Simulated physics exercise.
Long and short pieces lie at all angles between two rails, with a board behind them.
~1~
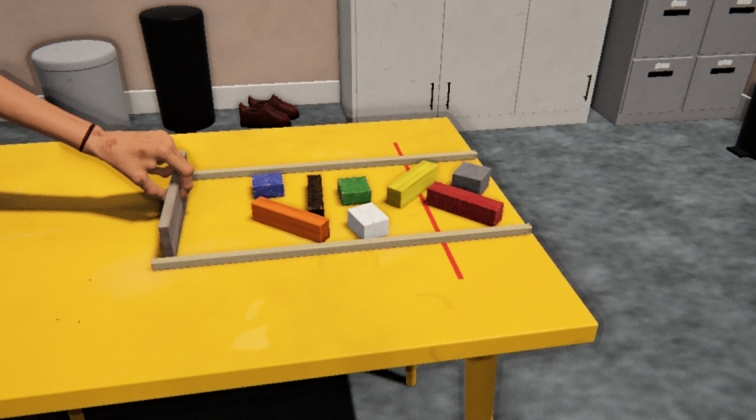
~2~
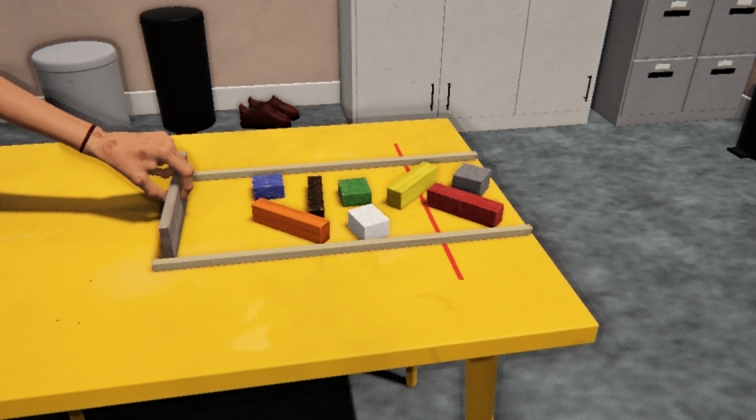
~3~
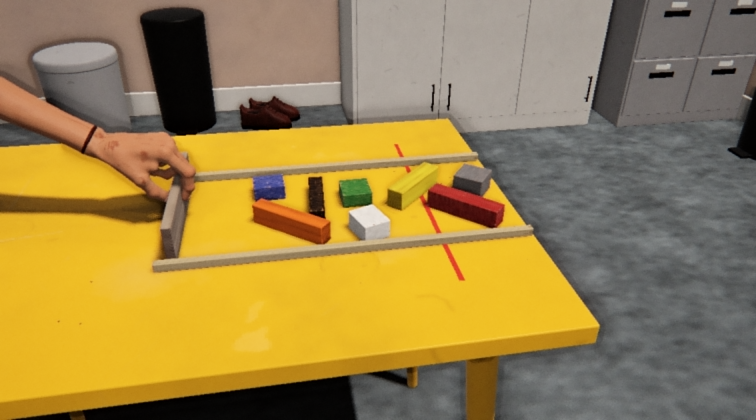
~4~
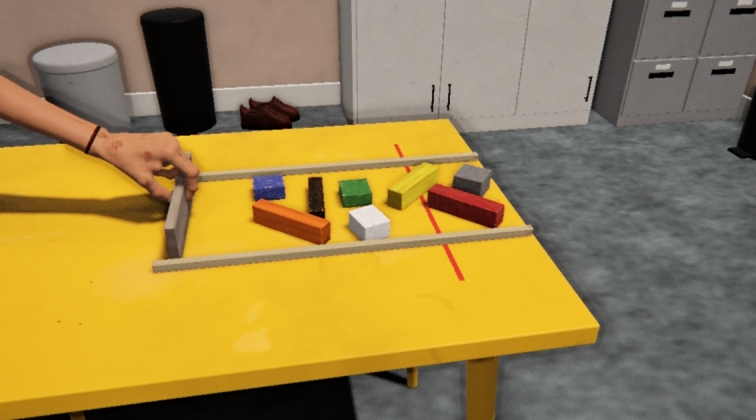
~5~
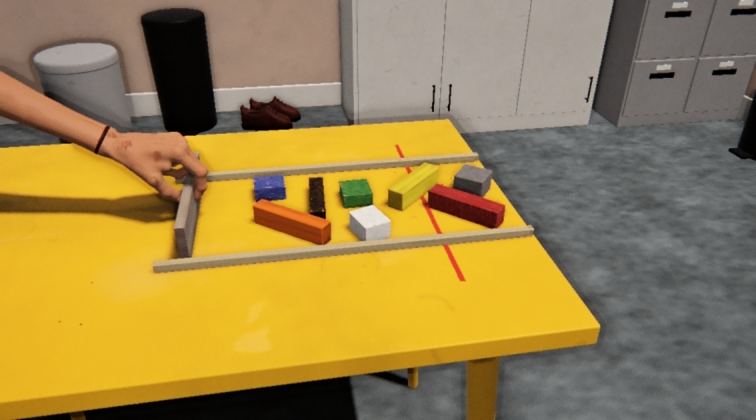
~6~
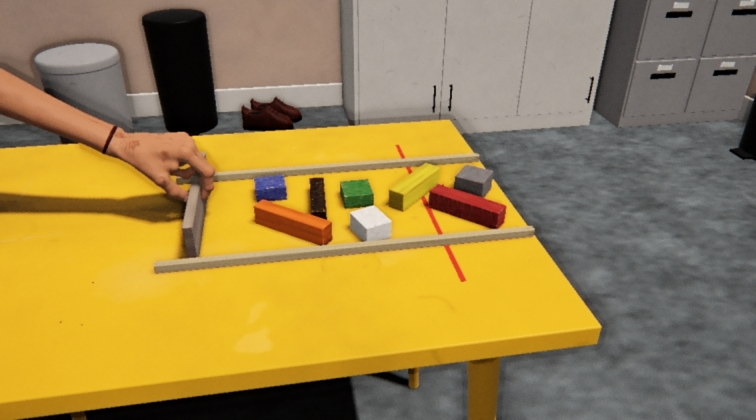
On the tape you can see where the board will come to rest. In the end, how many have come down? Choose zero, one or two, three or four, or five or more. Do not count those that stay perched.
By the end, one or two have come down.
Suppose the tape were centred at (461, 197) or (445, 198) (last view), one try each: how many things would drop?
The floor gets 4 the first time and 3 the second.
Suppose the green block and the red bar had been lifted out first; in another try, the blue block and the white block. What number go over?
0, then 0.
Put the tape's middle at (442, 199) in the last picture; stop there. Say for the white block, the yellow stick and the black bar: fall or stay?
Taking each: The white block holds its spot, the yellow stick topples, the black bar holds its spot.
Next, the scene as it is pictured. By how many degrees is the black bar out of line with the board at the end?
Around 20 degrees.
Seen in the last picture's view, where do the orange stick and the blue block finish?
Final positions: Near (440, 209); near (430, 176).
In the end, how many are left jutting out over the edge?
Tally: 1.
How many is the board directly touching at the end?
It is in contact with 2.
A little later, none off yet; grey block at rest near (474, 182); red bar at rest near (466, 207); yellow stick at rest near (415, 187).
Next, none off yet; grey block at rest near (474, 182); red bar at rest near (466, 207); yellow stick moving near (422, 187).
Later still, none off yet; grey block shifted a little near (491, 181); red bar shifted a little near (510, 206); yellow stick shifted about its own width near (466, 184).
When it is over, the number that fall off is one or two; down, red bar and grey block.
